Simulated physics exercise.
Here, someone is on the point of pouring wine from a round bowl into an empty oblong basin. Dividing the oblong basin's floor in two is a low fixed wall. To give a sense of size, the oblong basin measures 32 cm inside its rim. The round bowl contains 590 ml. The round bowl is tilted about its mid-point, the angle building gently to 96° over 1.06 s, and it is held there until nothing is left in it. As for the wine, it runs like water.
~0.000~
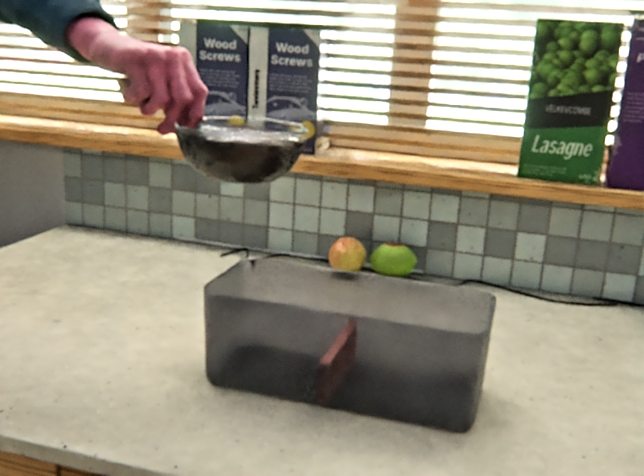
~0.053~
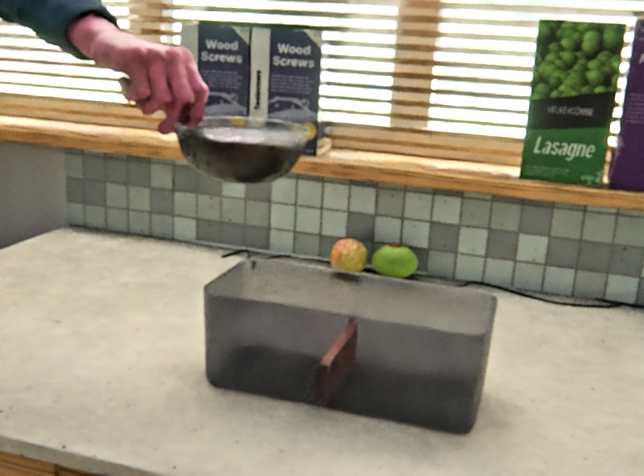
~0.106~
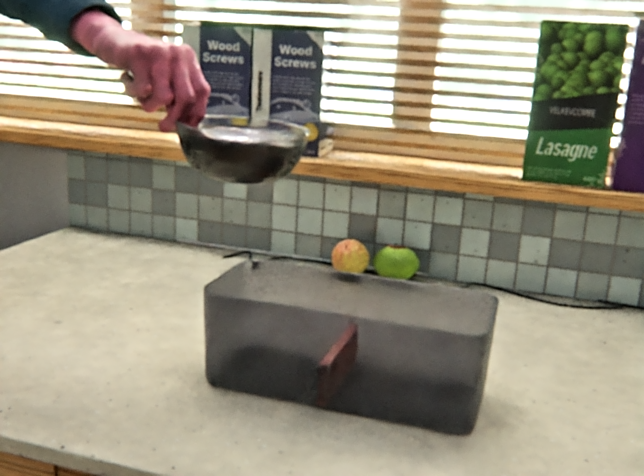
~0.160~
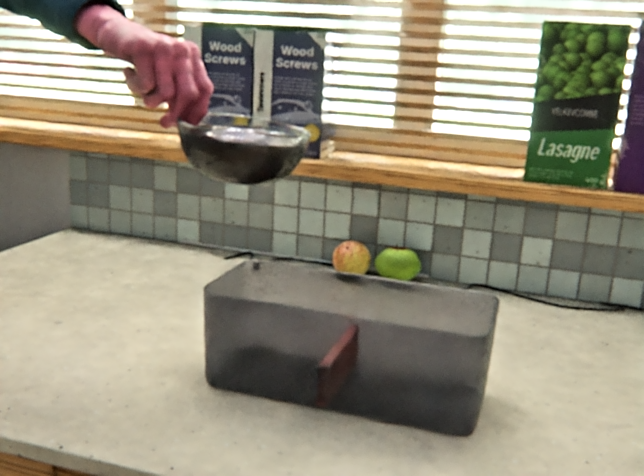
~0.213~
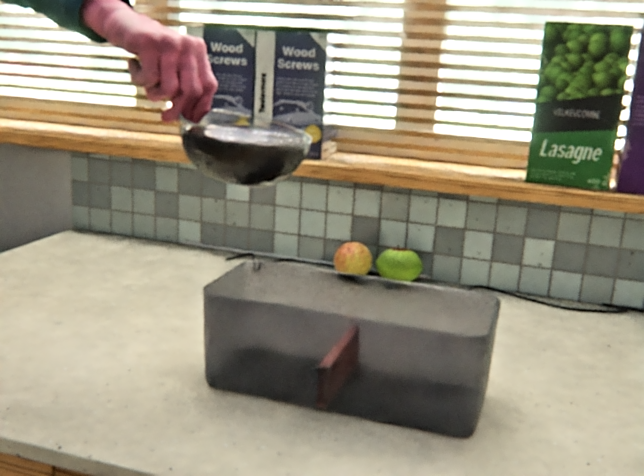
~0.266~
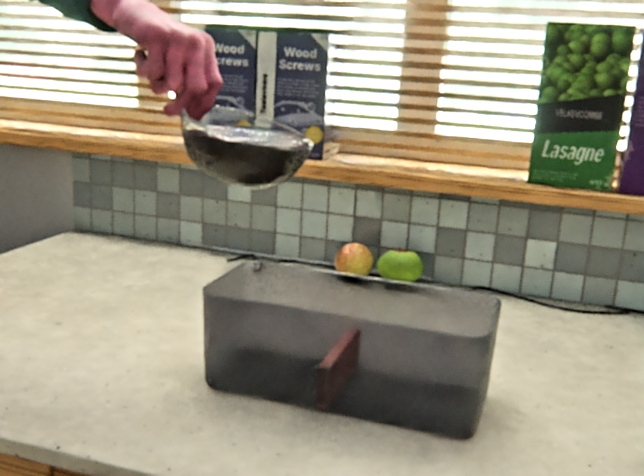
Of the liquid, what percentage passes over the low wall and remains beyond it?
The far part has about 63 per cent.
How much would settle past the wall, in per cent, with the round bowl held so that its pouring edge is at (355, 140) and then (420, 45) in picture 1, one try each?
Some 95 and 70 per cent, in that order.
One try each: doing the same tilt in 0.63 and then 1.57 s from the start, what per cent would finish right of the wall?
50 then 65 %.
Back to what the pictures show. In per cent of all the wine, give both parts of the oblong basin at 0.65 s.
6 left and 20 right, roughly.
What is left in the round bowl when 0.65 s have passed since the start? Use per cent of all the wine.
32 %.
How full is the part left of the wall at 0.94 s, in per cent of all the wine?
Left share: Approx. 30 %.
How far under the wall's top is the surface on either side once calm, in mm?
Looks like roughly 38 mm on the left and roughly 32 mm on the right.
After 0.65 s the tilt is 65° and 32 per cent is still to pour, 6 is left of the wall and 21 right of it.
After 0.94 s the tilt is 93° and 2 per cent is still to pour, 29 is left of the wall and 62 right of it.
After 1.24 s the tilt is 96° and 0 per cent is still to pour, 37 is left of the wall and 62 right of it.
After 1.56 s the tilt is 96° and 0 per cent is still to pour, 37 is left of the wall and 63 right of it.
In the end 37 per cent lies left of the wall, 63 right of it and 1 outside.
